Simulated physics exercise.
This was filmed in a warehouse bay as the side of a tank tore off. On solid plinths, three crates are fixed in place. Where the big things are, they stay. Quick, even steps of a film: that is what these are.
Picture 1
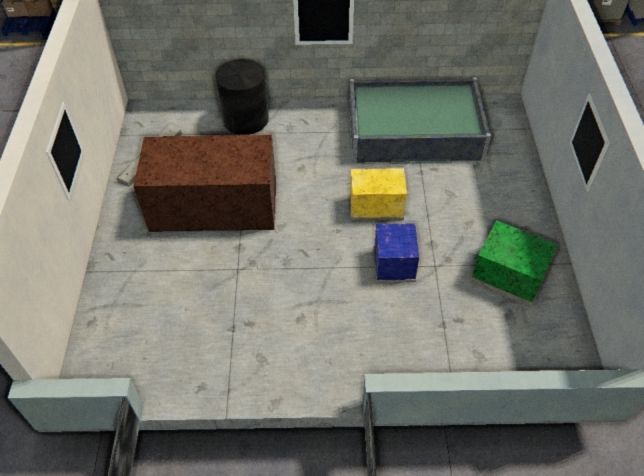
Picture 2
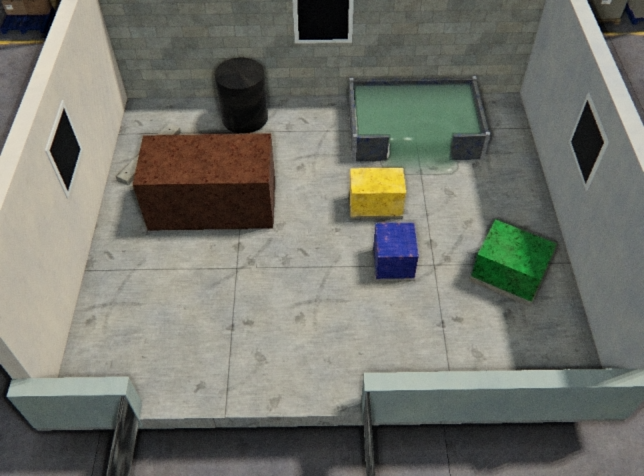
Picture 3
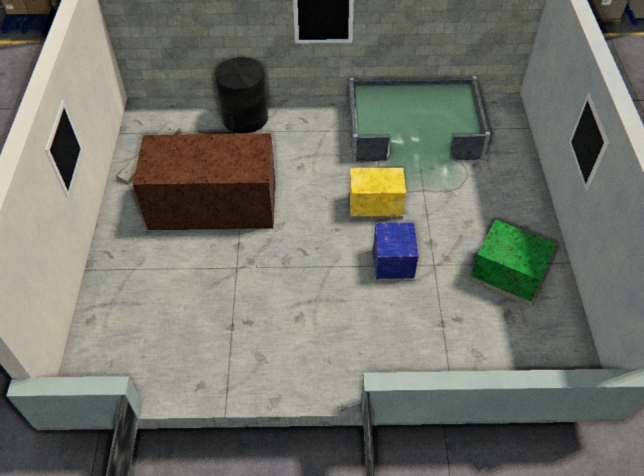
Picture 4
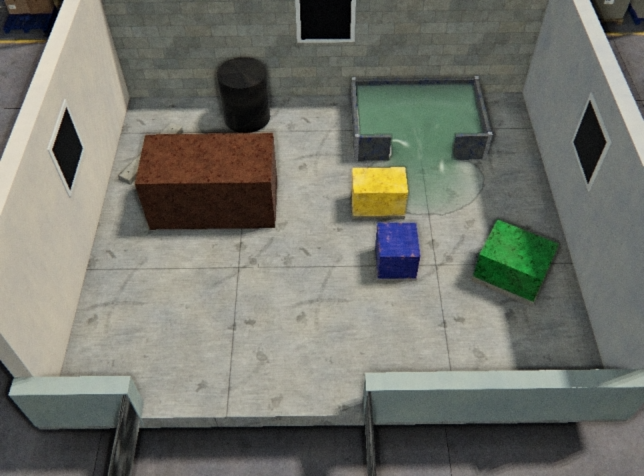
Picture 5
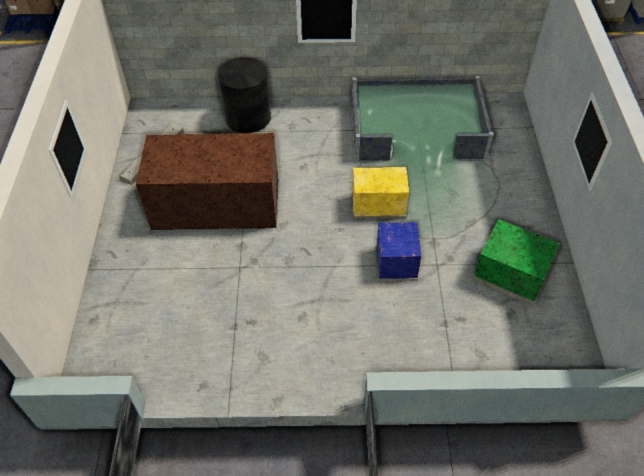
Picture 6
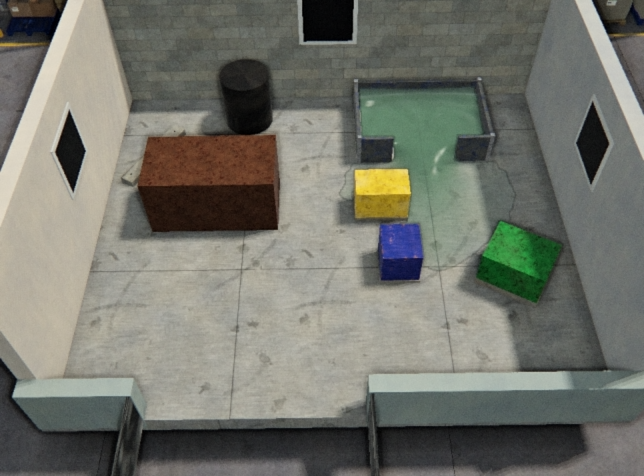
Greenish water pours from a gap in the tank's front and spreads across the floor.
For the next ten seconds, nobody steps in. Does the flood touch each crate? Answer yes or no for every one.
Blue crate: Yes; yellow crate: Yes; green crate: Yes.
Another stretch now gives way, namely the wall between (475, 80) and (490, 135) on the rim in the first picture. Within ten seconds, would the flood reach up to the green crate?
Taking them one by one, the green crate gets flooded.
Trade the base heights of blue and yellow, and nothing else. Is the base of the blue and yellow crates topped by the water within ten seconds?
After the swap, blue is flooded while yellow is flooded.
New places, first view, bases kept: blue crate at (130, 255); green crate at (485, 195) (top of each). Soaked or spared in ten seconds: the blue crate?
Well, the blue one is left untouched in the end.
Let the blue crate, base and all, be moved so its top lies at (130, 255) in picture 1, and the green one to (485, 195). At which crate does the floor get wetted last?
The crate marked blue.
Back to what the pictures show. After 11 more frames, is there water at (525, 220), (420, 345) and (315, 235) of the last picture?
First inundated, second inundated, third inundated.
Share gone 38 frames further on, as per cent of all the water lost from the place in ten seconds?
Near 35 in a hundred.
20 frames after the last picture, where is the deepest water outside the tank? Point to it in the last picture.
It should be close to (588, 396).
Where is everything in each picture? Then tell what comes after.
The first picture shows the water tank at (417, 111) is whole and still.
In the second picture, water pours out at (419, 151) and has run to (454, 167).
In the third picture, water pours out at (419, 152) and has run to (454, 185).
In the fourth picture, water pours out at (421, 152) and has run to (442, 210).
In the fifth picture, the front is at (447, 233), out from the gap at (422, 151).
In the sixth picture, water pours out at (423, 153) and has run to (437, 266).
A moment on, water covers 15 % of the floor; the blue crate water round its plinth, the yellow crate water round its plinth, the green crate water round its plinth.
Next, water covers 30 % of the floor; the blue crate water round its plinth, the yellow crate water round its plinth, the green crate water round its plinth.
Then, water covers 40 % of the floor; the blue crate water round its plinth, the yellow crate water round its plinth, the green crate water round its plinth.
Later, water covers 70 % of the floor; the blue crate water round its plinth, the yellow crate water round its plinth, the green crate water round its plinth.
In the end, water covers 90 % of the floor; the blue crate was topped, the yellow crate was topped, the green crate was topped.
